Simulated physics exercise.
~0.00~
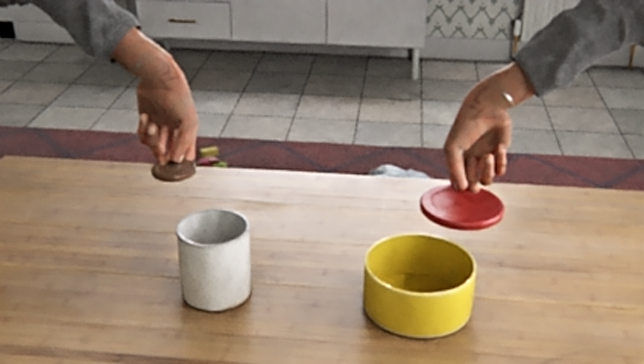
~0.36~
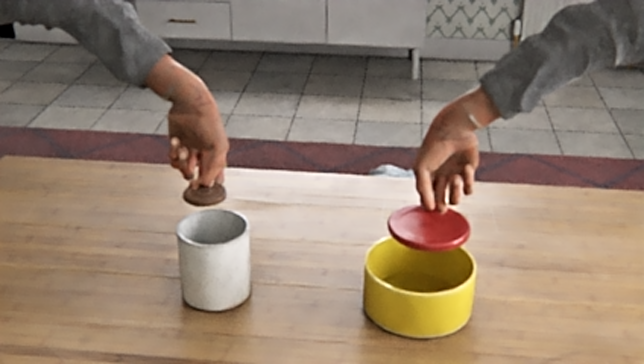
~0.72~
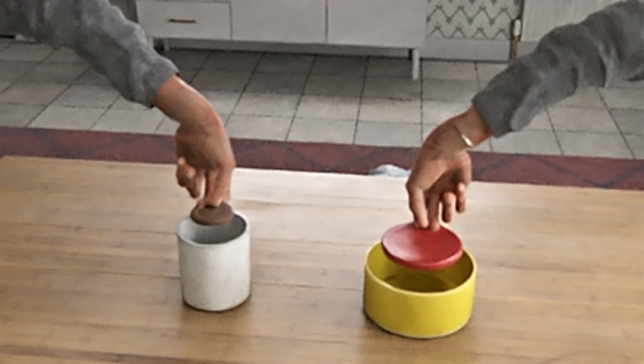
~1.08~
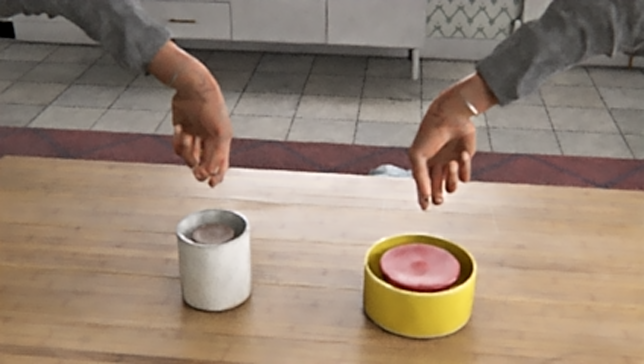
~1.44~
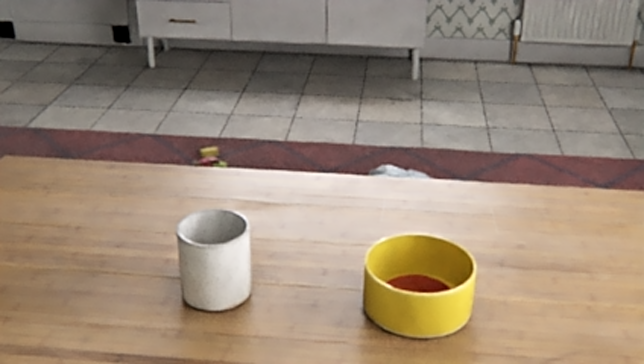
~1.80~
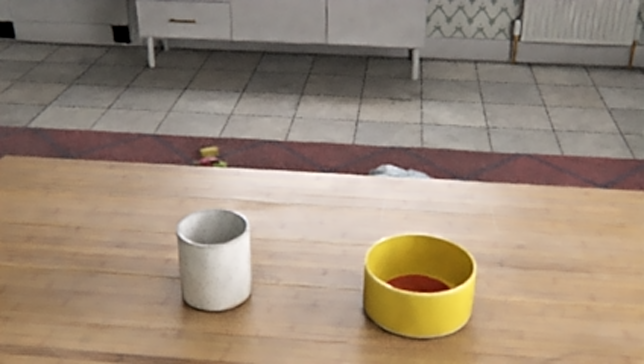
Two hands lowering a brown disc over a grey mug and a red disc over a yellow bowl, both dropping inside.
